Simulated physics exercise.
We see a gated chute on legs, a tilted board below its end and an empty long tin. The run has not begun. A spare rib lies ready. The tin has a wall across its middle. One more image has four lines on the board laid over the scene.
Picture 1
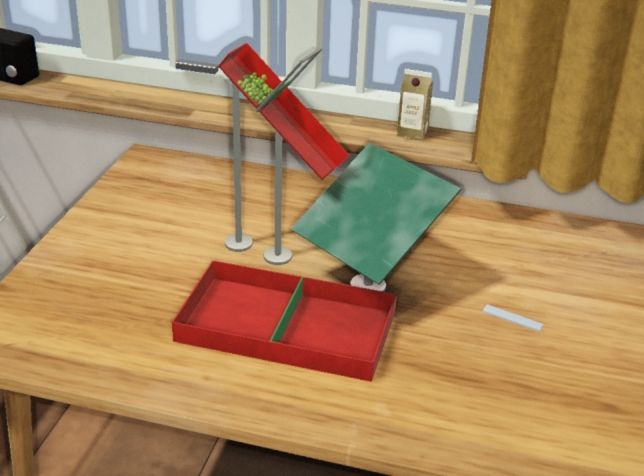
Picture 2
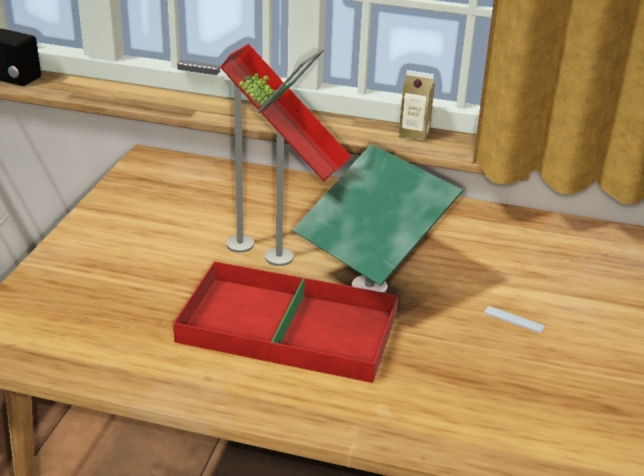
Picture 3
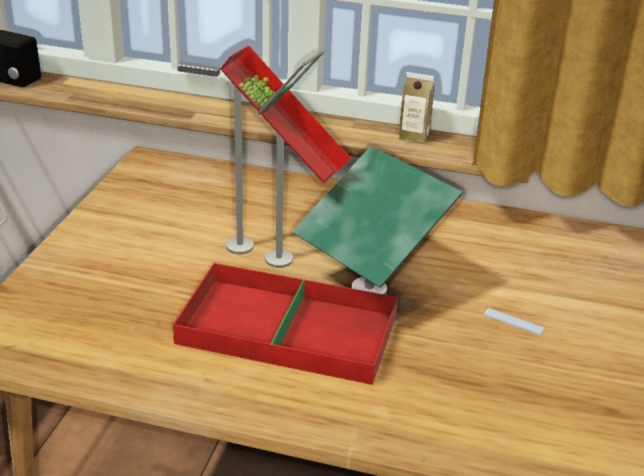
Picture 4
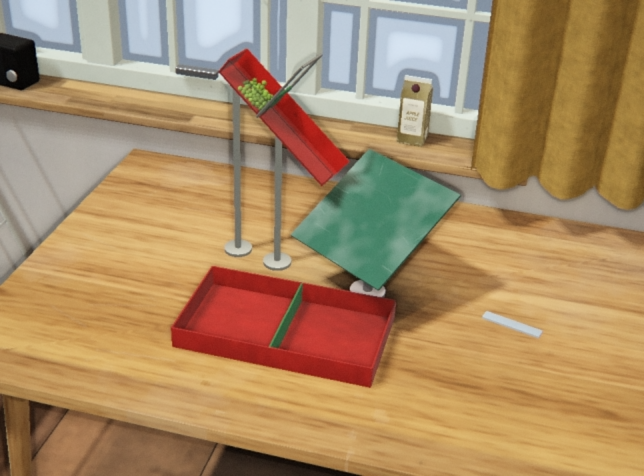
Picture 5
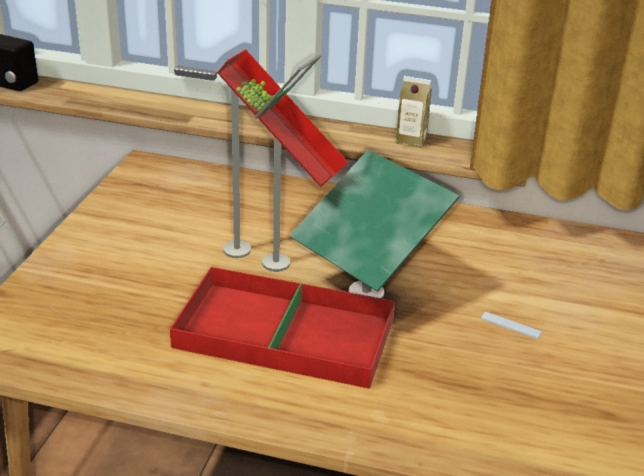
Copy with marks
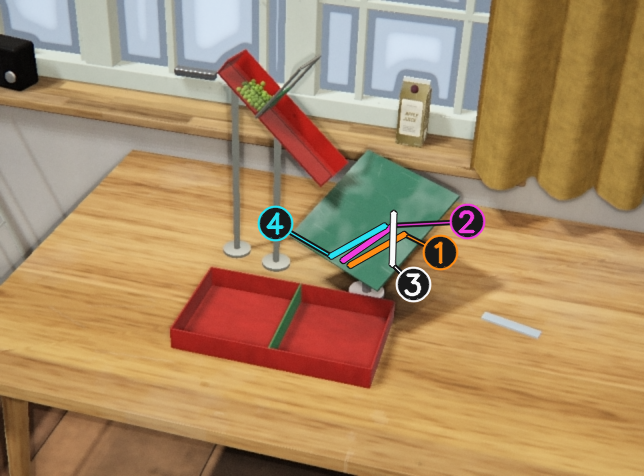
A red chute on thin metal legs held a small heap of green peas behind a gate, above a tilted green board and an empty, divided red tin; nothing moved except the view, very slightly.
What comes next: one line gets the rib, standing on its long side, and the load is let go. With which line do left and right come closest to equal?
Use line 4.
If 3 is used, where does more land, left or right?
More lands on the right.
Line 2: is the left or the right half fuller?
The right half.
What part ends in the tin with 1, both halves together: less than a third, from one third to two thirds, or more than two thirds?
More than two thirds.
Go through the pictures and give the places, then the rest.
Load behind the gate (262, 91), dried peas; lip of the chute (330, 174), sloping fairly steeply, in the first picture.
Middle of the board (375, 210), tilted fairly steeply; middle of its low edge (334, 256); of its high edge (415, 166), in the second picture.
Front corners of the tin (173, 325) and (374, 365); front end of its middle wall (271, 344); gate still shut (283, 91), in the third picture.
Middle of the load (262, 97); lip (330, 179), in the fourth picture.
Middle of the load (260, 98); lip (329, 180), in the fifth picture.
On the marked copy, line 1 from (404, 234) to (350, 265); line 2 from (393, 225) to (343, 260); line 3 from (393, 213) to (392, 264); line 4 from (384, 226) to (331, 256).
If 1 is chosen, of what is caught, about a tenth in the left half, the larger part in the right.
If 2 is chosen, of what is caught, about a tenth in the left half, the larger part in the right.
If 3 is chosen, of what is caught, just a few in the left half, almost all in the right.
If 4 is chosen, of what is caught, roughly two thirds in the left half, roughly a third in the right.
